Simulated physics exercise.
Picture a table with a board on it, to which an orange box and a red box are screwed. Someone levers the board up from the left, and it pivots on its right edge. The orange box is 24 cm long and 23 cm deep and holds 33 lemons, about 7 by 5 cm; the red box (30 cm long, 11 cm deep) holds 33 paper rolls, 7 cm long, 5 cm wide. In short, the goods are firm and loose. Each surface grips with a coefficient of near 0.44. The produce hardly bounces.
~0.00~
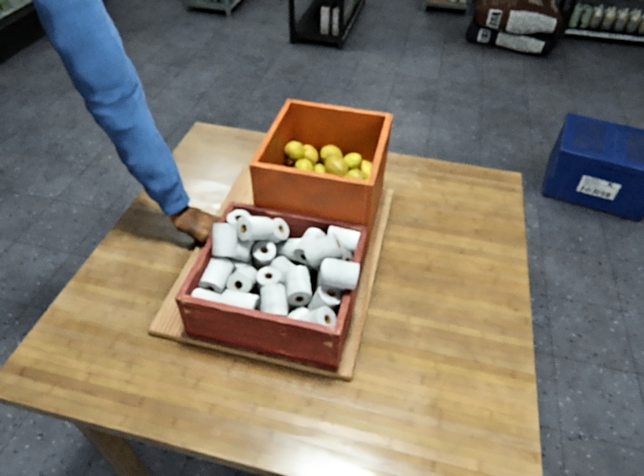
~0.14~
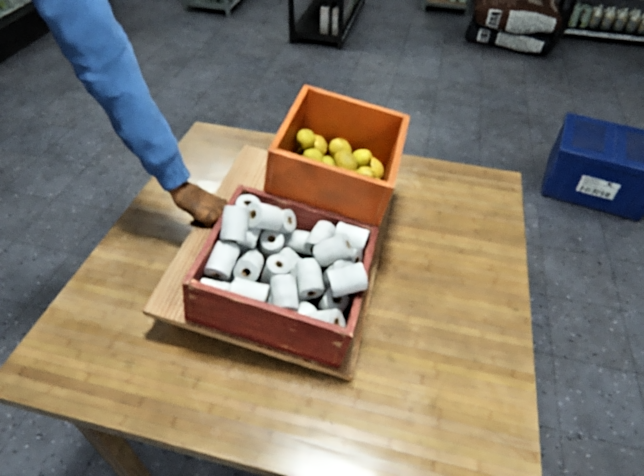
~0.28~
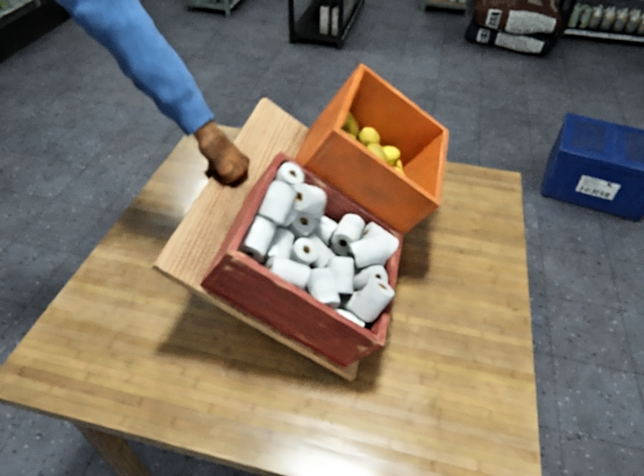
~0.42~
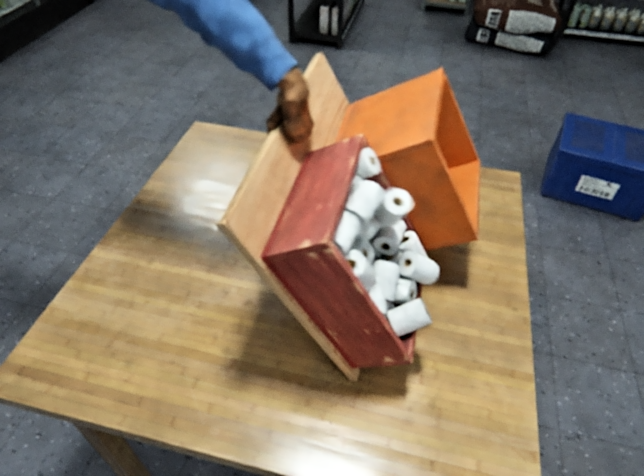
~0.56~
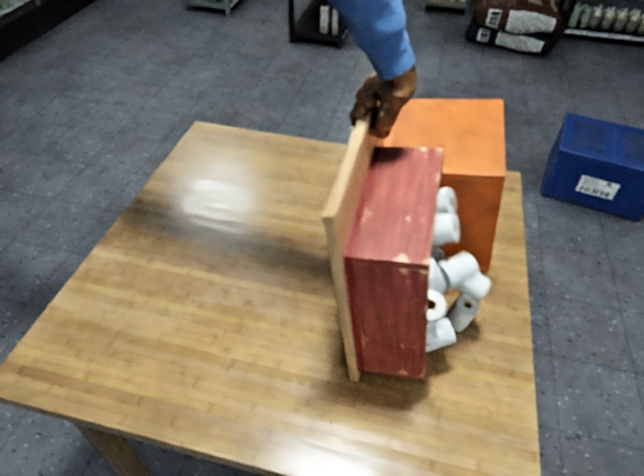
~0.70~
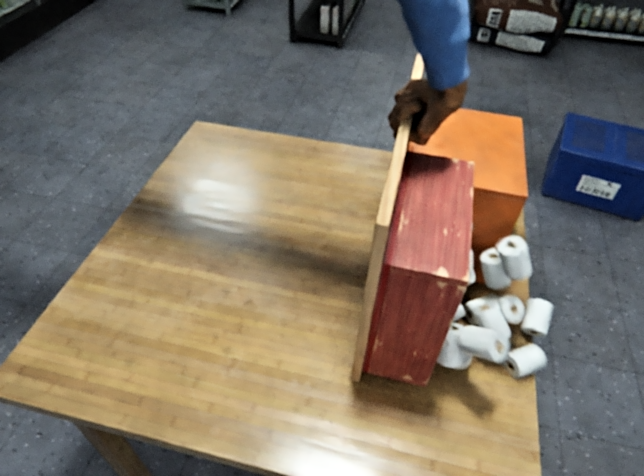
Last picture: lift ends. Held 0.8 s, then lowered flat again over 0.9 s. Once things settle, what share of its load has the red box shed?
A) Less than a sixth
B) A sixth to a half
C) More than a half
(C) More than a half.
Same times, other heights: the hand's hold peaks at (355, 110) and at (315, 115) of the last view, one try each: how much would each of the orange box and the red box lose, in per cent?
The orange box would lose 10 per cent in the first try and 0 per cent in the second, the red box 50 and then 30 per cent.
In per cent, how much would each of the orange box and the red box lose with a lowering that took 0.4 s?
Then the orange box sheds 40 %, while the red box sheds 80 %.
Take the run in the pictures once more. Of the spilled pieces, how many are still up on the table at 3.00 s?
Roughly 14 of them.
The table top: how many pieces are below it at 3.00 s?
I'd estimate some 25 at that moment.
After 1.07 s, tilt 91°; the orange box is down by 10 of 33 and the red box is down by 24 of 33.
After 1.53 s, tilt 91°; the orange box is down by 12 of 33 and the red box is down by 27 of 33.
After 2.17 s, tilt 15°; the orange box is down by 13 of 33 and the red box is down by 27 of 33.
Outcome (at 3.00 s), the orange box is down by 13 of 33 and the red box is down by 27 of 33. Asked share, 27 of 33, 82 per cent.
